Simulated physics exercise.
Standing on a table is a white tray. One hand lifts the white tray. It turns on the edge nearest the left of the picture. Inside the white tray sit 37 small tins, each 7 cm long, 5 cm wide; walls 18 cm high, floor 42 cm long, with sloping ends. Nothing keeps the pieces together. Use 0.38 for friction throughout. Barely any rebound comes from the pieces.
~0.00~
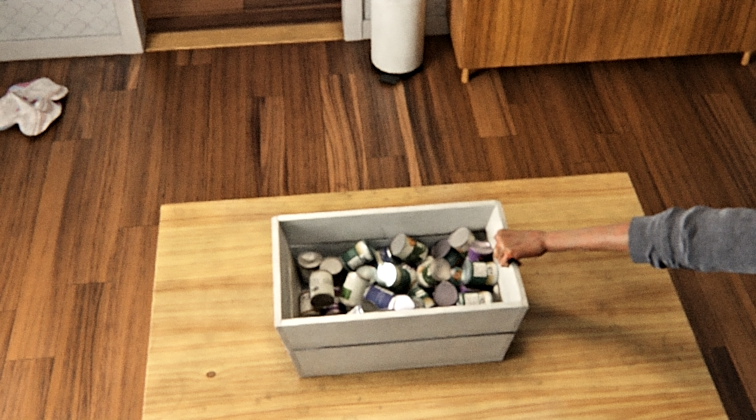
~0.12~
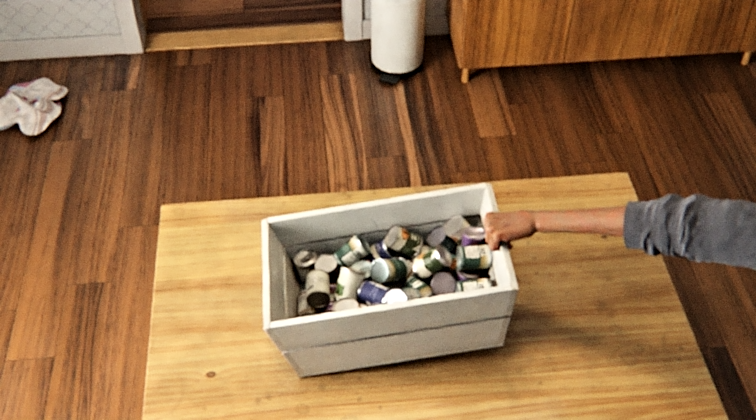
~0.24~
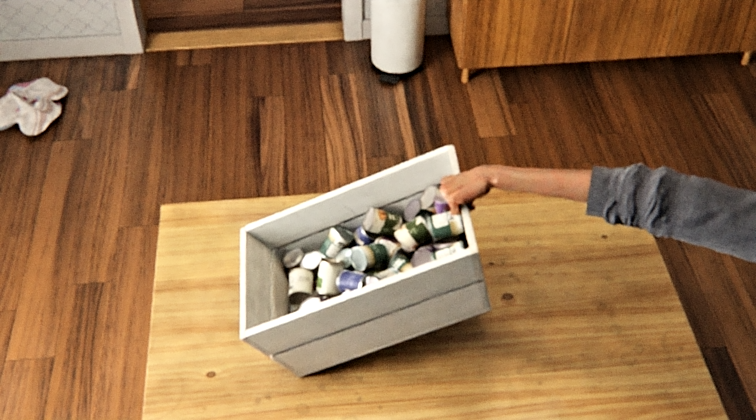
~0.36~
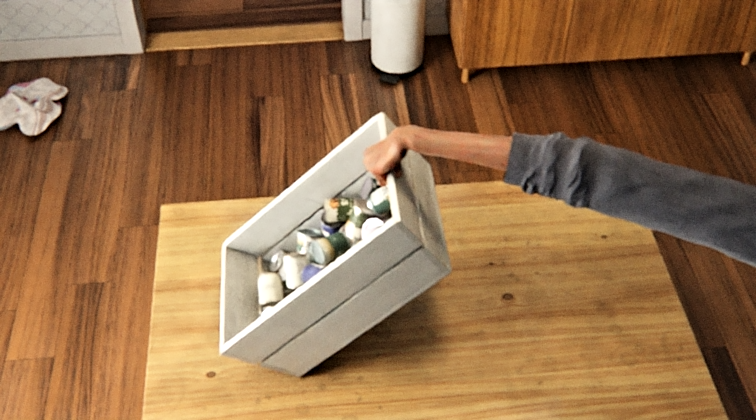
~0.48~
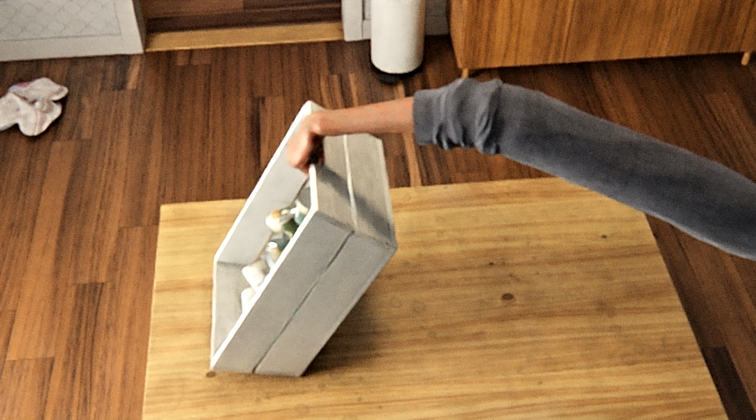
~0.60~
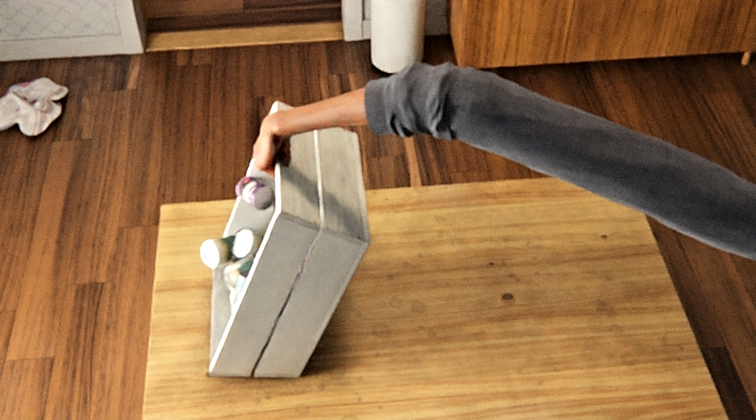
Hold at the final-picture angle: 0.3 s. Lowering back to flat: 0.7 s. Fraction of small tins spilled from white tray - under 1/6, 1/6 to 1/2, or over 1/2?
1/6 to 1/2.
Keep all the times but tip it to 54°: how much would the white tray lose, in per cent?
White tray: 10%.
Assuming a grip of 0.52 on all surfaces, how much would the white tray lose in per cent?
Then the white tray sheds 50 per cent of its load.
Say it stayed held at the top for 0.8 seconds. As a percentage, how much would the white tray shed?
White tray 50%.
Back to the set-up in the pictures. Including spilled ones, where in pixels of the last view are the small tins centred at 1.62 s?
In the last view they're centred near (312, 312).
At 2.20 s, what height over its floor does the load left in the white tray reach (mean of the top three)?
I'd put it near 13 cm.
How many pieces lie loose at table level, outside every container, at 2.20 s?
I'd guess near 6.
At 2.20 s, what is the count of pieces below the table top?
Count: Roughly 8.
After 0.86 s, tilt 69°; white tray 28 in, 9 out.
After 1.18 s, tilt 45°; white tray 25 in, 12 out.
After 1.62 s, tilt 0°; white tray 23 in, 14 out.
Outcome (at 2.20 s), white tray 23 in, 14 out. Asked share, 14 of 37, 38 per cent.
